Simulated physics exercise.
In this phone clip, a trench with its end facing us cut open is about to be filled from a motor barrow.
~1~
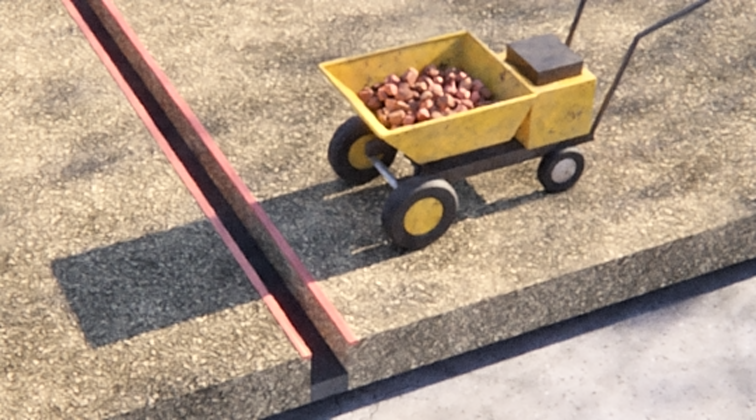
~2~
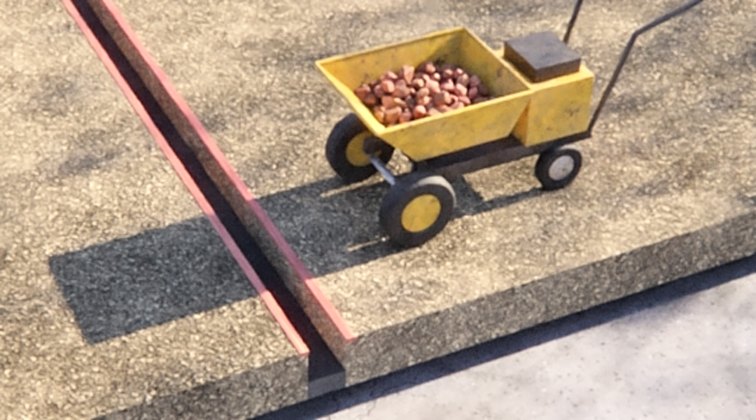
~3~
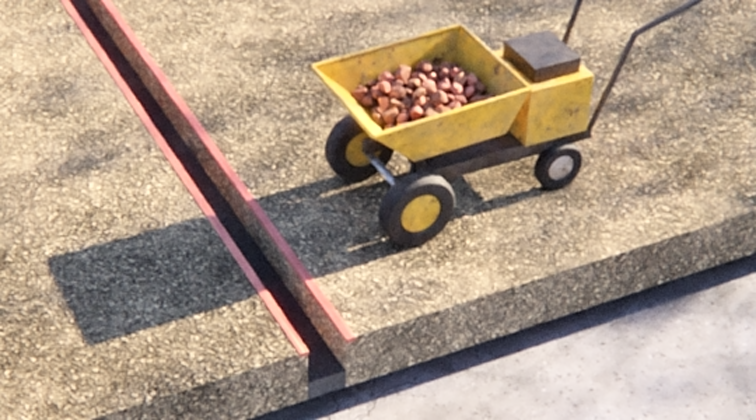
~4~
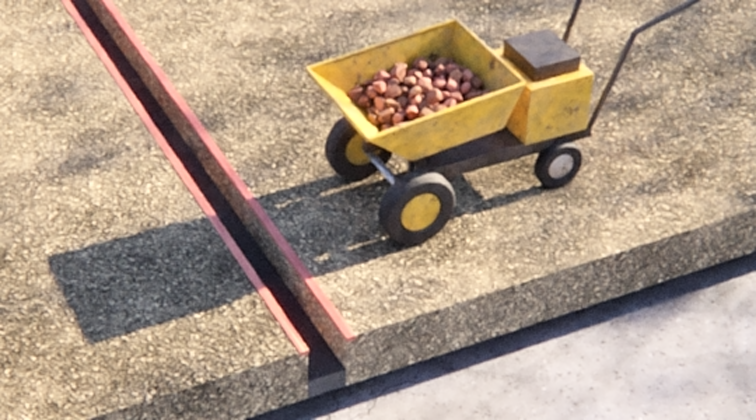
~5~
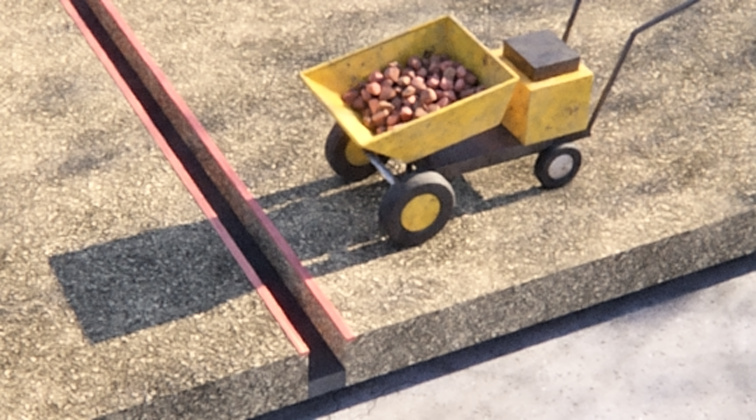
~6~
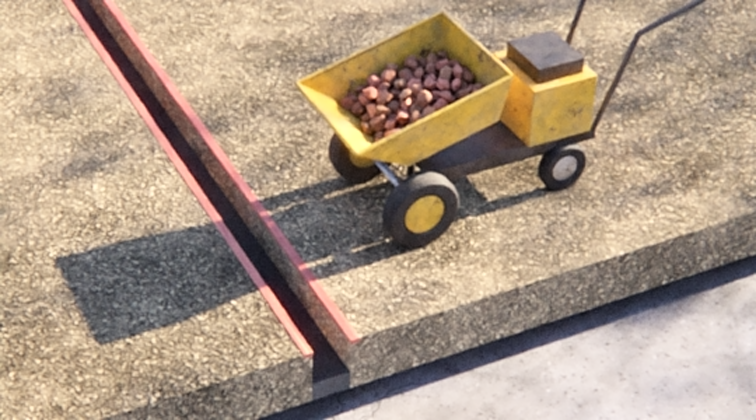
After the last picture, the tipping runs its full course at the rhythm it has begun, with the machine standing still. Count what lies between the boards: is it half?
The trench is likely to gain the main share of it.
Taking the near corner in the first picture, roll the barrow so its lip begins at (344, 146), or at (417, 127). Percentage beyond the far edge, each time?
About 50 %, then 0 %.
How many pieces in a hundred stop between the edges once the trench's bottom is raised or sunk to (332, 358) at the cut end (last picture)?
About 40 percent.
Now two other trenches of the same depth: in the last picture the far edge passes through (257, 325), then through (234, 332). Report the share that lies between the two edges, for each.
80 %, 90 %.
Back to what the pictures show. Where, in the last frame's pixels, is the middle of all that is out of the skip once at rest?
Around (259, 259).
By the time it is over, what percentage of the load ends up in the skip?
About 20 in a hundred.
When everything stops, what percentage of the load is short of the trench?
I'd say near 0 per cent, give or take.
Just after the last frame, skip tipped steeply; every one in the skip.
A moment on, skip tipped right over; roughly two thirds in the skip; just a few short of the trench; roughly a quarter in or heaped over the trench.
Further on, skip tipped right over; roughly a quarter in the skip; just a few short of the trench; roughly two thirds in or heaped over the trench; about a tenth beyond it.
When it is over, skip tipped right over; roughly a quarter in the skip; just a few short of the trench; roughly two thirds in or heaped over the trench; about a tenth beyond it.
